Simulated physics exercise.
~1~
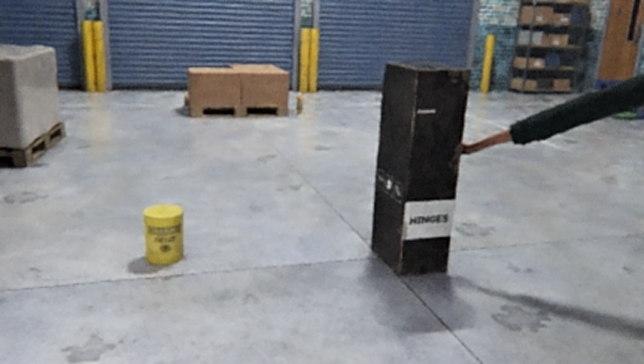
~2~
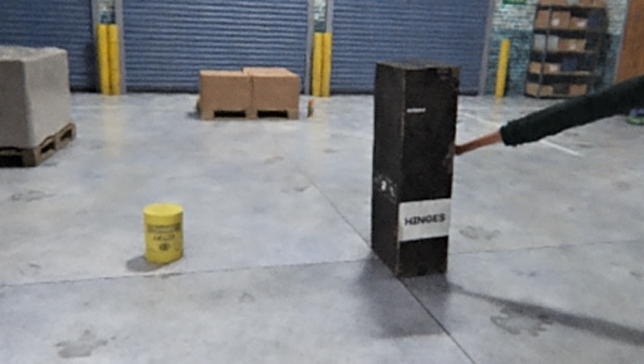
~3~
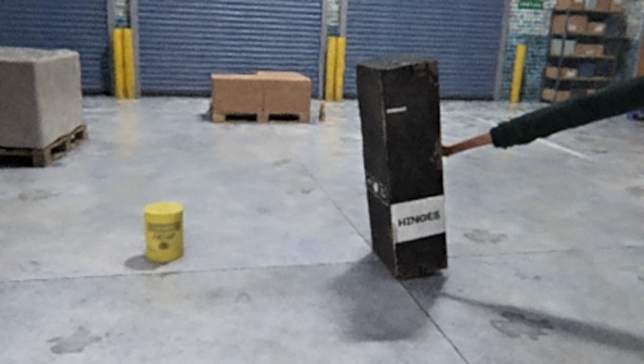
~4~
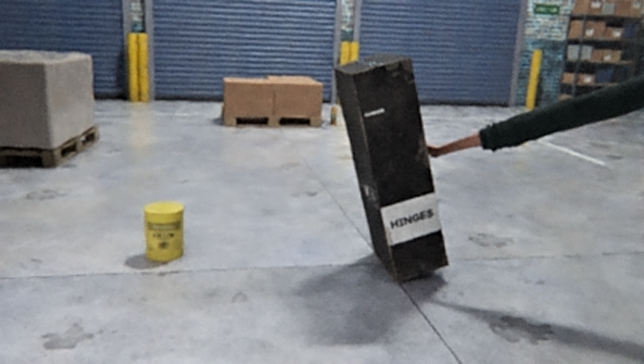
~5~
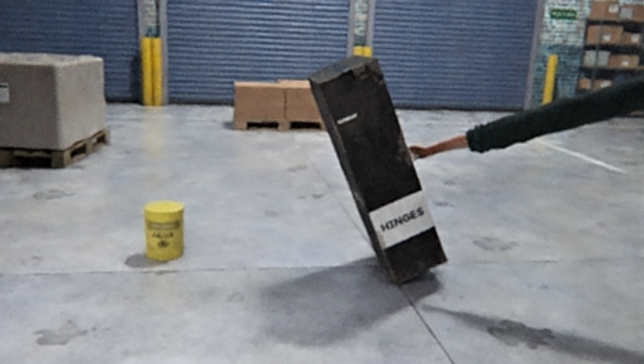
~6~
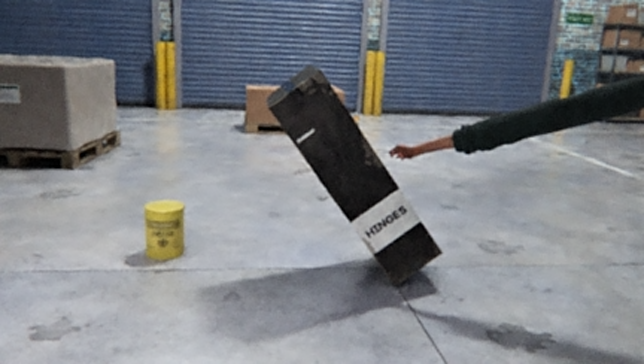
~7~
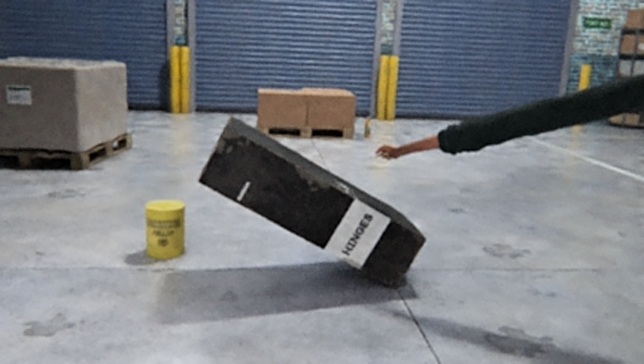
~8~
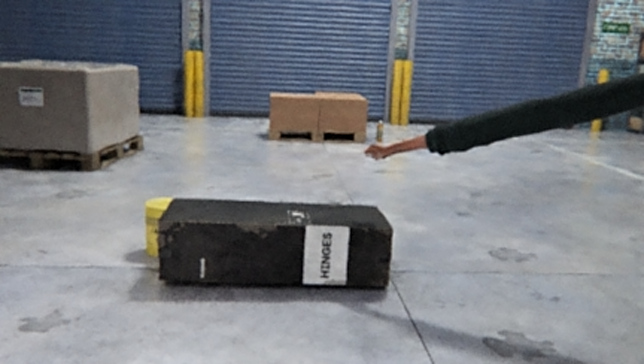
At the start, a tall black box labelled "HINGES" stands upright on a warehouse floor, with a small yellow pail to its left and a hand touching its right side. The hand pushes the box, which begins to lean to the left while the view drifts slightly sideways. The lean grows steeper, and the box tips away from the outstretched fingers. It swings down towards the floor as the hand stays behind in the air. Finally the box lies flat on its side, partly hiding the pail, which still stands in its place behind it.
